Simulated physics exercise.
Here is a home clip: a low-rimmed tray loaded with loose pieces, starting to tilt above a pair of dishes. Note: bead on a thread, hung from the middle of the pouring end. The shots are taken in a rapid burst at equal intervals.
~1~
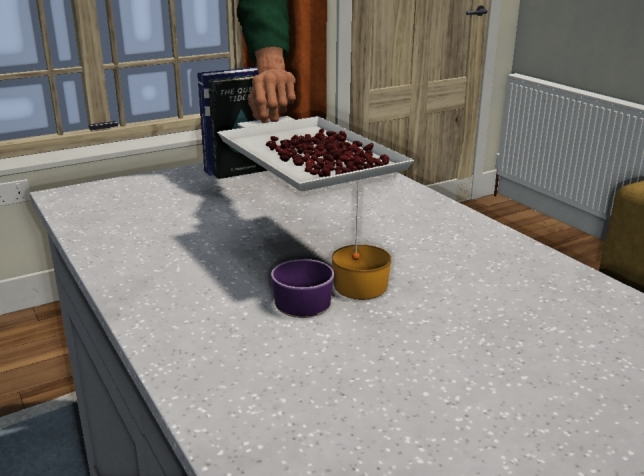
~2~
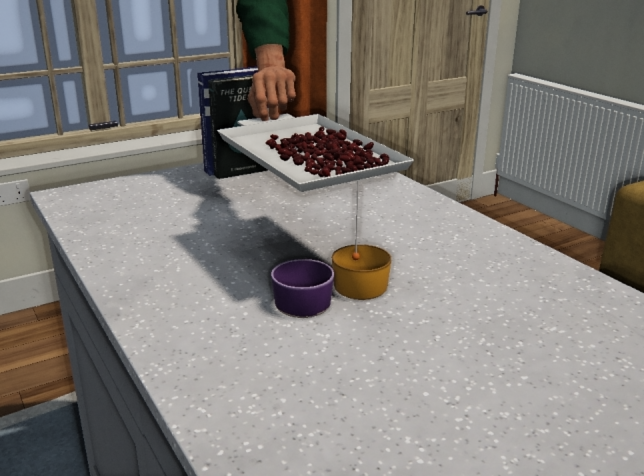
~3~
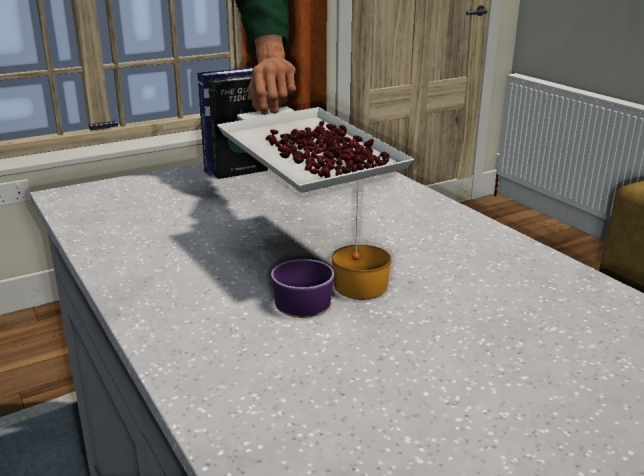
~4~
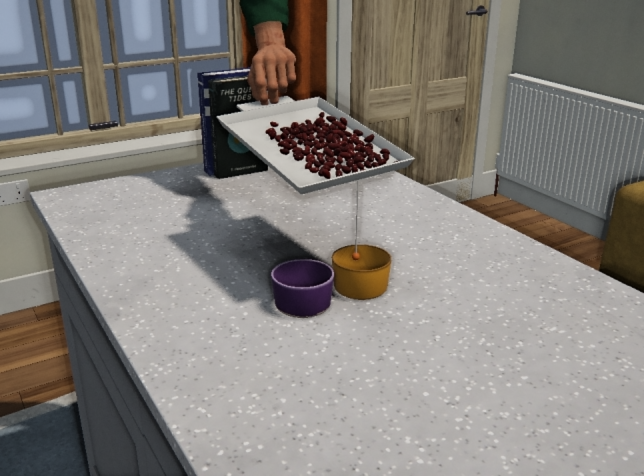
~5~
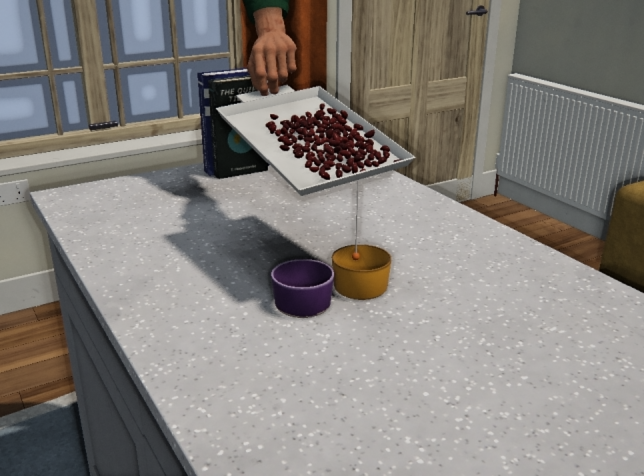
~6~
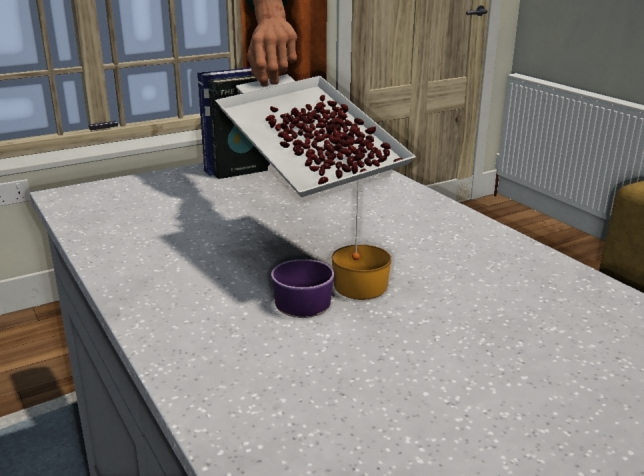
To begin with, a hand holds a white tray of dark red beans nearly level above a speckled counter, where a purple dish and an orange dish sit side by side. The hand then gradually raises the back of the tray, tilting it toward its front left corner.
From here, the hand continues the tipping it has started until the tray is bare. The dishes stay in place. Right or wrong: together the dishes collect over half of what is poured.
Wrong.
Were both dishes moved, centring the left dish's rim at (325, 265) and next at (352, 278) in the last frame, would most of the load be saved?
At place one not up to half; at place two not up to half.
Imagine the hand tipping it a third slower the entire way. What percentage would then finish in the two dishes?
I'd say near 10 per cent.
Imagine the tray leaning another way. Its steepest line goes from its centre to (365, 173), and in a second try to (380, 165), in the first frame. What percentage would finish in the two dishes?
Respectively 0 and 0 in a hundred.
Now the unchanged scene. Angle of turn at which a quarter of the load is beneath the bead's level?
Close to 80 degrees, I reckon.
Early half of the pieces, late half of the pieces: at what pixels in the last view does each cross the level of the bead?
Earlier portion about (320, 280); later portion about (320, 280).
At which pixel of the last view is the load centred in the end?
Close to (330, 326) in the last view.
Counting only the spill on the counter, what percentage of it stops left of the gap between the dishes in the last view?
Share to the left: Near 50 per cent.
Just after the last frame, tray tipped steeply; almost all on the tray; just a few outside both; just a few in the air.
A moment on, tray tipped right over; just a few on the tray; about a tenth in the left dish; the larger part outside both; about a tenth in the air.
Further on, tray tipped past a quarter turn; about a tenth in the left dish; the larger part outside both.
When it is over, tray tipped past a quarter turn; about a tenth in the left dish; not one in the right dish; the larger part outside both.
